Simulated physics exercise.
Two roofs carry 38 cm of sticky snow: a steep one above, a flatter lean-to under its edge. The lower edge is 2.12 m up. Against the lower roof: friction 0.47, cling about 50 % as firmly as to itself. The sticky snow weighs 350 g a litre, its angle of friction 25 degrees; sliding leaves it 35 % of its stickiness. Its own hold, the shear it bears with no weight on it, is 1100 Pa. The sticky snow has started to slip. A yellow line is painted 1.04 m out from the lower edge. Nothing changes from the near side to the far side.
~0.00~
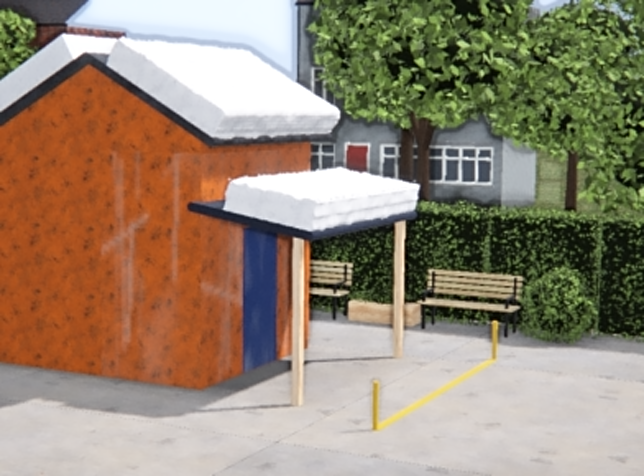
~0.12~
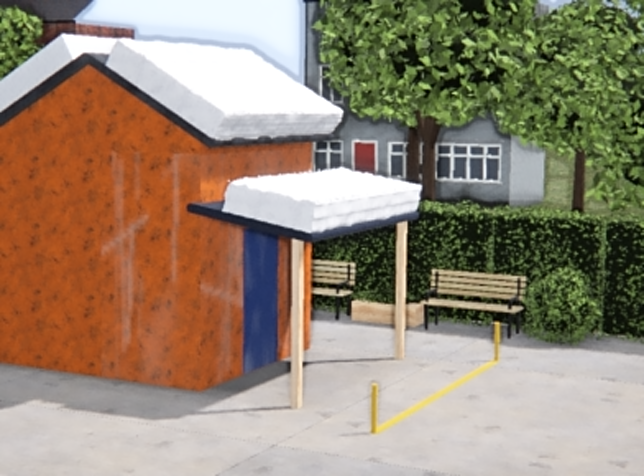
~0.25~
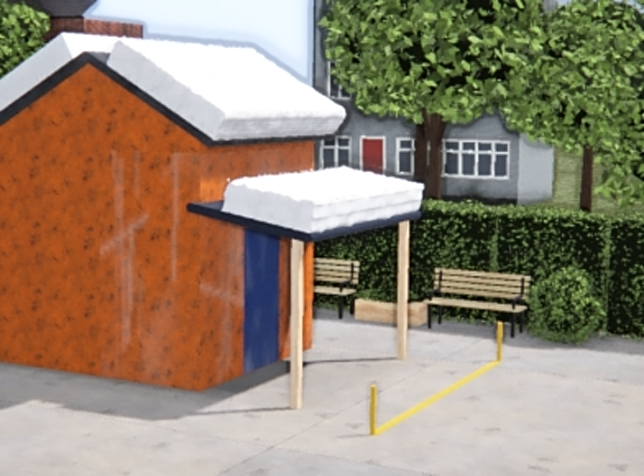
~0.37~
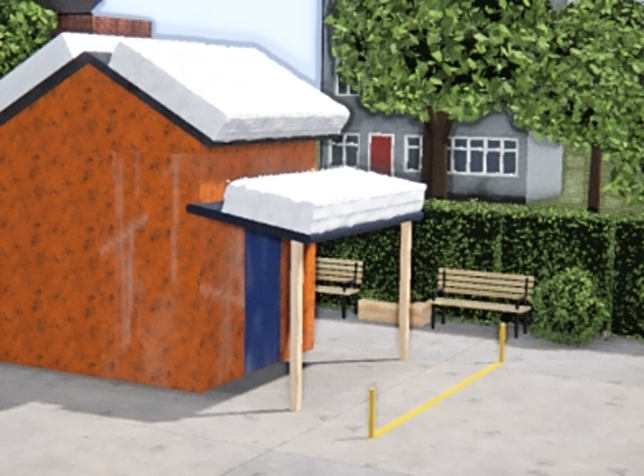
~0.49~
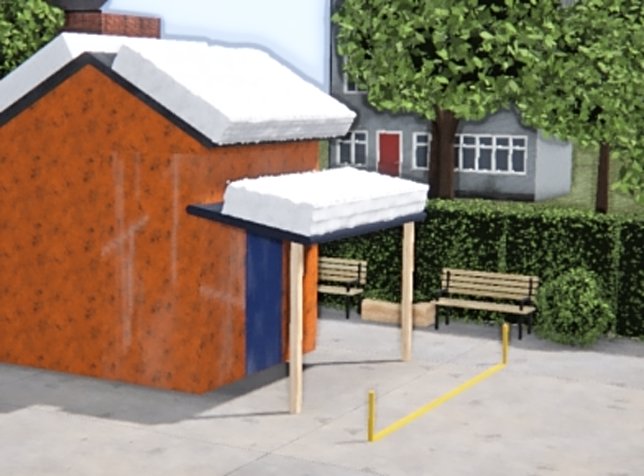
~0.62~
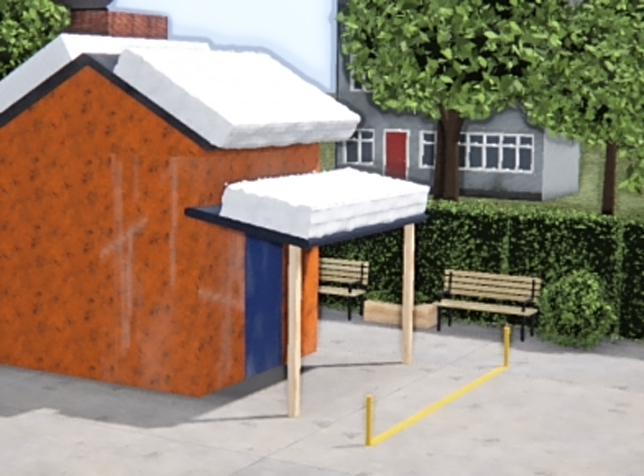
Thick snow on the orange building's upper roof slides slightly down toward the lower roof.
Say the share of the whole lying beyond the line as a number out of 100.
The share of the whole lying beyond the line is near 3 %.
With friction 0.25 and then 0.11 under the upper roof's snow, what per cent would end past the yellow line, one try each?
In turn about 18 %, 30 %.
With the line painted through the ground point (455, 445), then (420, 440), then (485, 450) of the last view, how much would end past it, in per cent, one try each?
In turn about 0 %, 0 %, 0 %.
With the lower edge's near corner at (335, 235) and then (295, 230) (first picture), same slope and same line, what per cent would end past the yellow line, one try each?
In turn about 0 %, 12 %.
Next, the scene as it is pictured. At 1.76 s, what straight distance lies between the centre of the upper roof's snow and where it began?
Roughly 1.4 m.
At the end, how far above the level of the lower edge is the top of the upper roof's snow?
Some 1.0 m.
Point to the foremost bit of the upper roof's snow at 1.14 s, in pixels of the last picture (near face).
At about (259, 170).
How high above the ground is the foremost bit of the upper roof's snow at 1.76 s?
Roughly 2.8 m.
After 1.14 s, none is below the lower edge and 0 % is past the line.
After 1.76 s, none is below the lower edge and 0 % is past the line.
After 2.38 s, none is below the lower edge and 0 % is past the line.
After 3.00 s, none is below the lower edge and 0 % is past the line.
After 6.00 s, 23 % is below the lower edge and 3 % is past the line.
